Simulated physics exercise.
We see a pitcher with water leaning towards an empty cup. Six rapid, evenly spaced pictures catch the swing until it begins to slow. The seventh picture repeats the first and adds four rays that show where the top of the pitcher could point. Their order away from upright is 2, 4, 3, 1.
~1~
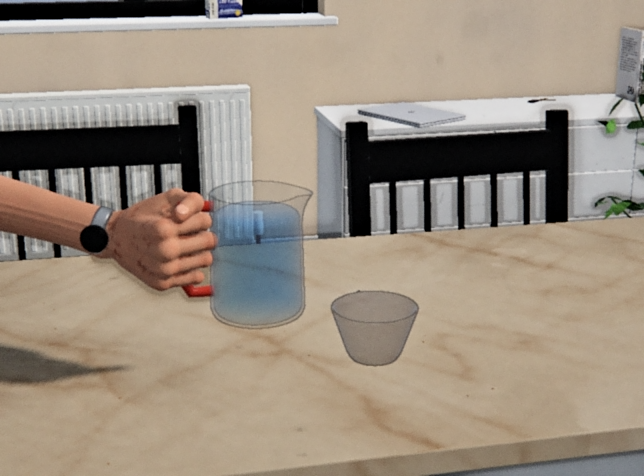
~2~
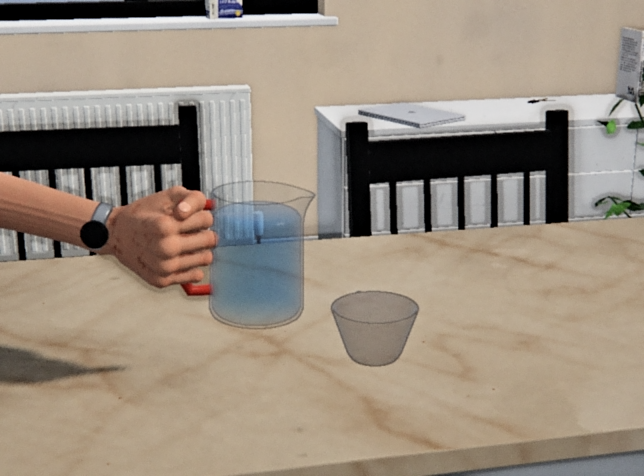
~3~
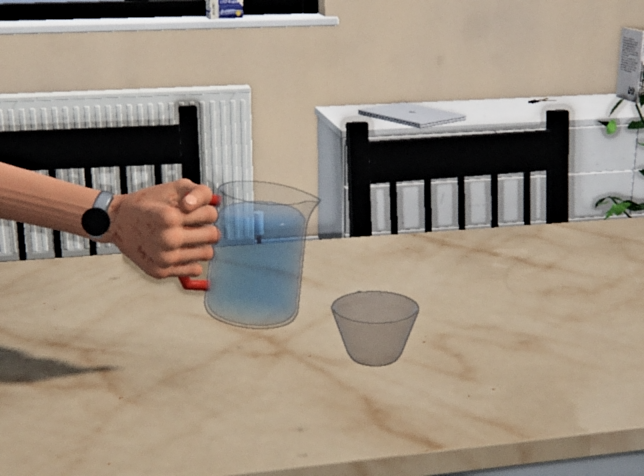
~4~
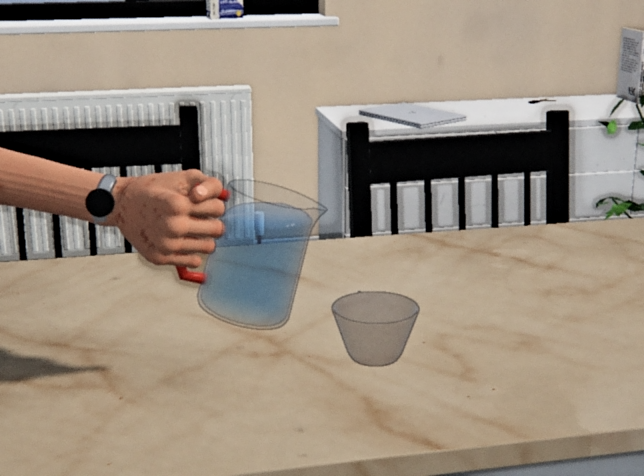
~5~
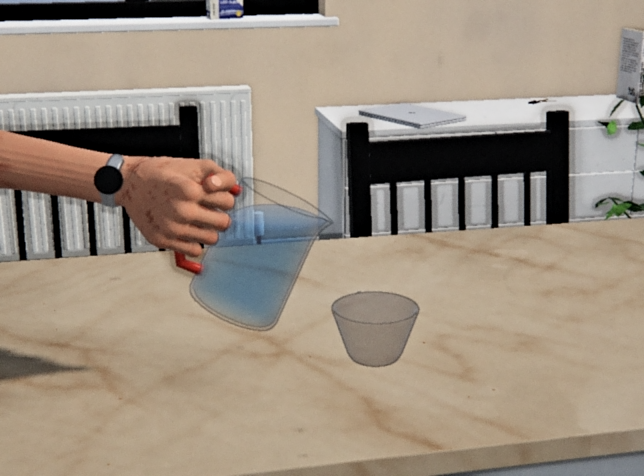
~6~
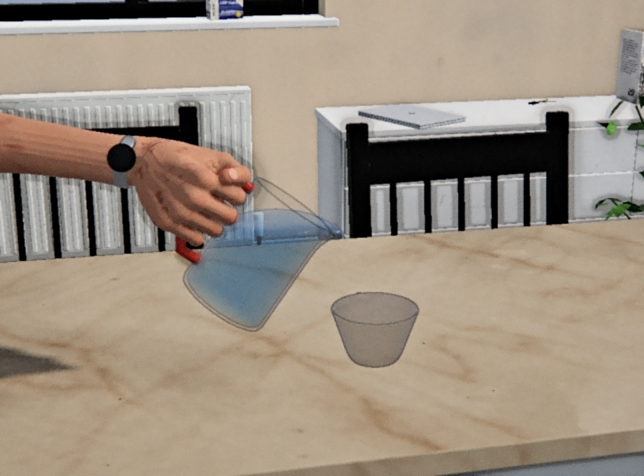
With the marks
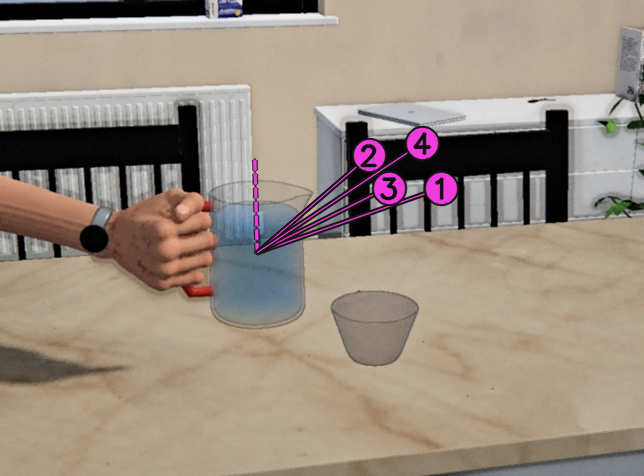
A hand tilting a clear pitcher of blue water rightward beside an empty cup, the water reaching the lip on a marble-patterned tabletop.
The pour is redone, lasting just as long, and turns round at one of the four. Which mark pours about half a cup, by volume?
2 is best.
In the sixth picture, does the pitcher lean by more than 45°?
No, it does not.
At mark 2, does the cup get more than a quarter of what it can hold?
Yes, clearly.
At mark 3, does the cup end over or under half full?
Over.
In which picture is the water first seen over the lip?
Picture 6.
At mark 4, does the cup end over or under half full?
Over half.
In magenta, 1 at (424, 193); 2 at (356, 166); 3 at (373, 194); 4 at (407, 152).
If 1 is chosen, the cup ends with about 80 % of what it can hold; 21 % of the water is spilt.
If 2 is chosen, the cup ends with about 51 % of what it can hold.
If 3 is chosen, the cup ends with about 73 % of what it can hold; 12 % of the water is spilt.
If 4 is chosen, the cup ends with about 71 % of what it can hold; 3 % of the water is spilt.
